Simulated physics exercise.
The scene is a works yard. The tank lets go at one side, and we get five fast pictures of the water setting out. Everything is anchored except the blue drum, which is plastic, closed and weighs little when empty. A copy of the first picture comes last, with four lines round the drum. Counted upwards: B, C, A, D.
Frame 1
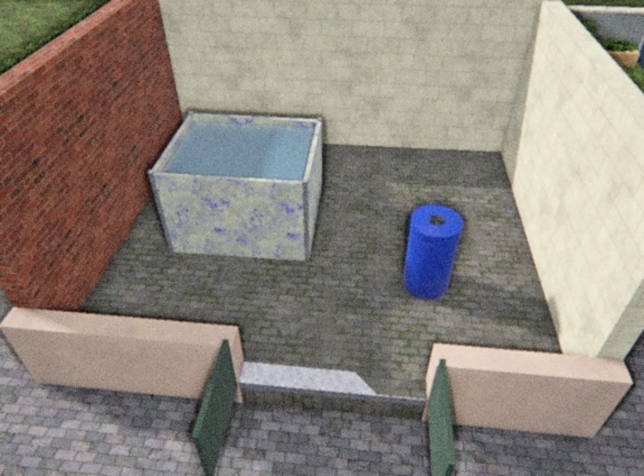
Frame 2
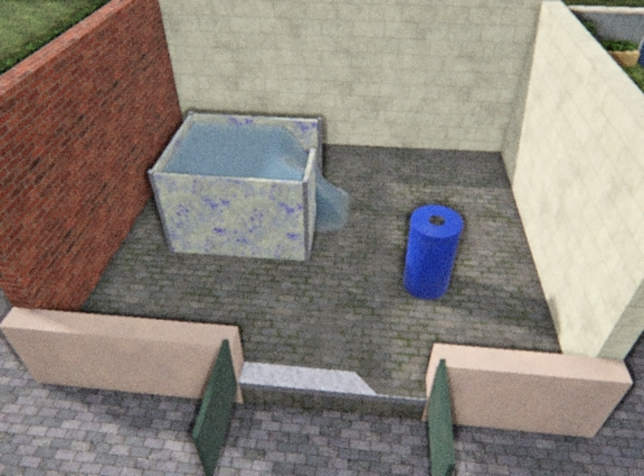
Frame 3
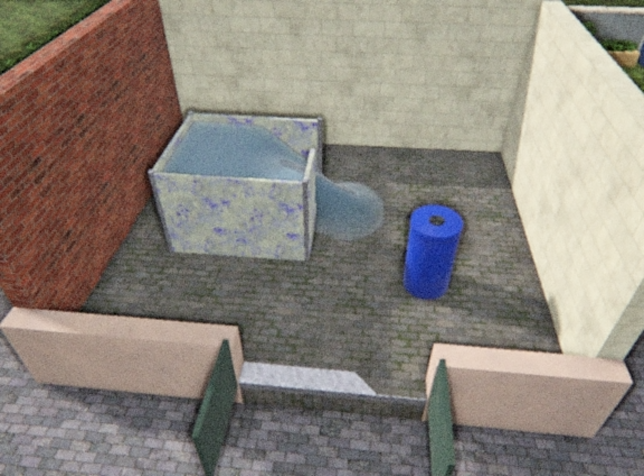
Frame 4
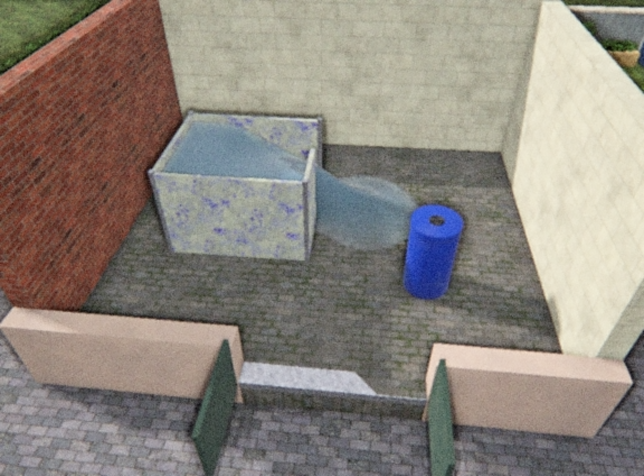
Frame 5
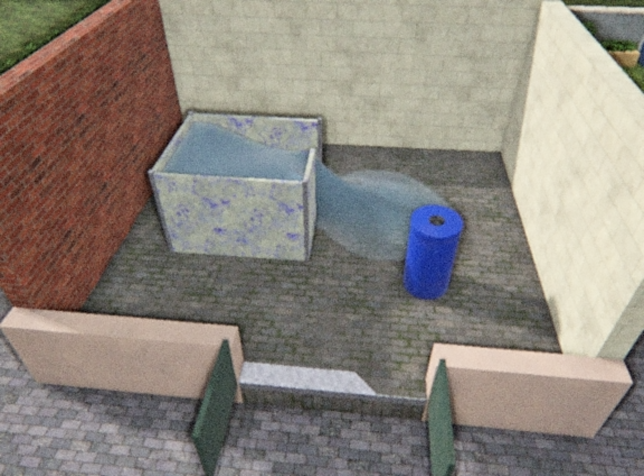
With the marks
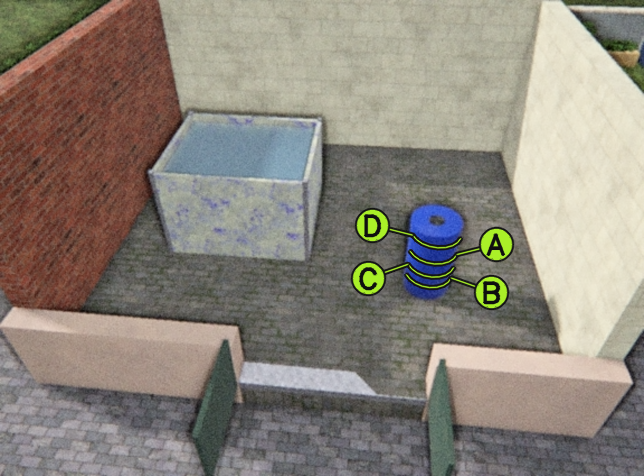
In the video, a walled paved yard holds a square tank of water and a blue drum; water pours out through the tank's right side and spreads rightward across the paving towards the drum, which stays still.
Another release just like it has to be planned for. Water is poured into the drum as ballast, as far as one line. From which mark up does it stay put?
B.
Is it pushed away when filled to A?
No.
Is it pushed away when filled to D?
No, that is safe.
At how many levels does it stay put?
All of them.
In lime, A at (434, 263); B at (429, 287); C at (431, 277); D at (437, 247); from the bottom up B, C, A, D.
With A, it does not move.
With B, it does not move.
With C, it does not move.
With D, it does not move.
